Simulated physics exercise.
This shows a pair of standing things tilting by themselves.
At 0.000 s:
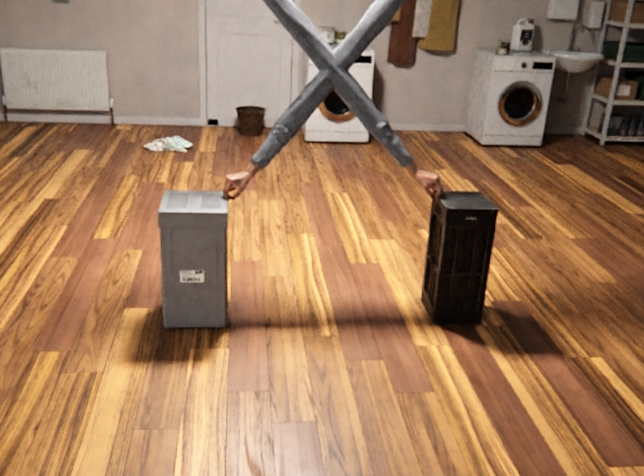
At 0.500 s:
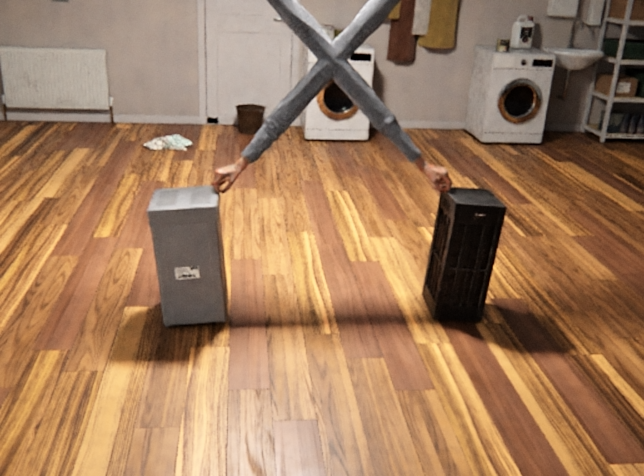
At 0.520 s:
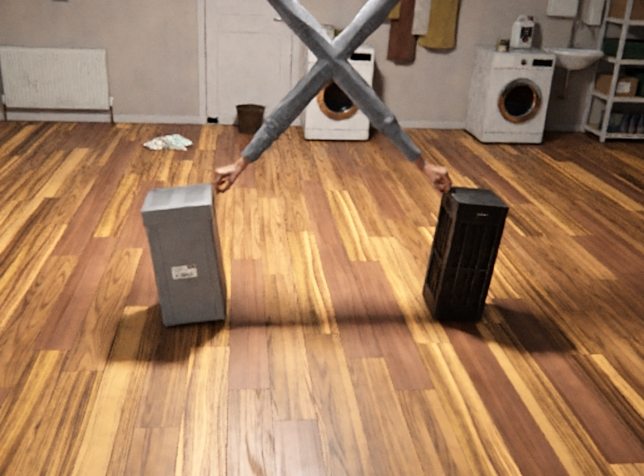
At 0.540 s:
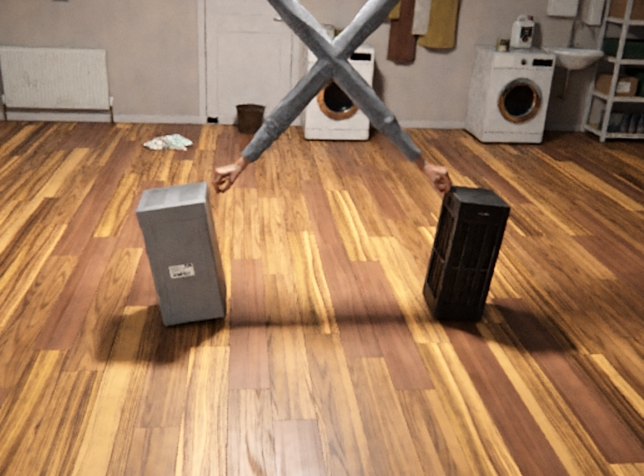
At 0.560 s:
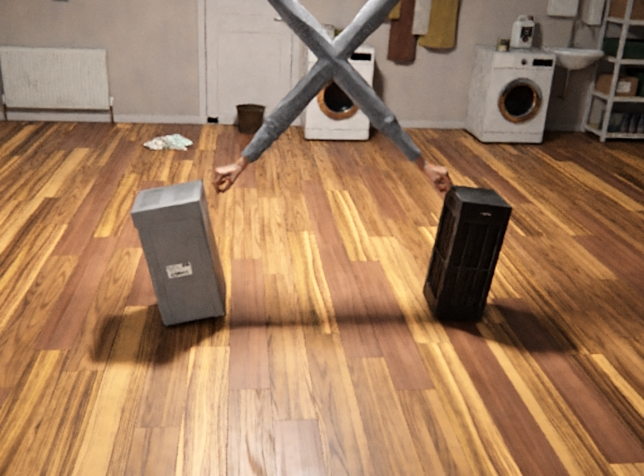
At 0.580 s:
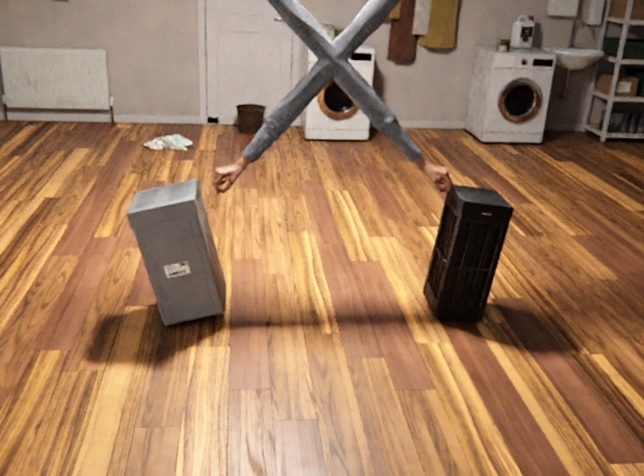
Two crossed arms nudge a grey box left and a black box right, both tilting outward.
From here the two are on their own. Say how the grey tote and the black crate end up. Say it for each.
Outcome: The grey tote falls over and the black crate rocks back upright.
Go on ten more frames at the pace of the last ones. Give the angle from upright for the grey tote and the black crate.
It would show 30° and 4°.
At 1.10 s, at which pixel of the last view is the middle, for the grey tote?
Around (125, 261).
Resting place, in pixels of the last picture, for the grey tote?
Near (101, 285).
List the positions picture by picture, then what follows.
Grey tote (196, 259) upright; black crate (457, 257) upright, in the first frame.
Grey tote (191, 256) 5° off upright; black crate (462, 254) 4° off upright, in the second frame.
Grey tote (188, 255) 7° off upright; black crate (463, 253) 5° off upright, in the third frame.
Grey tote (185, 253) 9° off upright; black crate (464, 253) 6° off upright, in the fourth frame.
Grey tote (183, 253) 12° off upright; black crate (465, 253) 7° off upright, in the fifth frame.
Grey tote (181, 252) 14° off upright; black crate (465, 253) 7° off upright, in the sixth frame.
After 0.84 s, grey tote 33° off upright near (157, 251); black crate upright near (457, 255).
After 1.10 s, grey tote 61° off upright near (125, 261); black crate upright near (459, 254).
At rest (1.9 s), the grey tote goes down on its side, near (101, 285); the black crate returns to its base, near (458, 255).
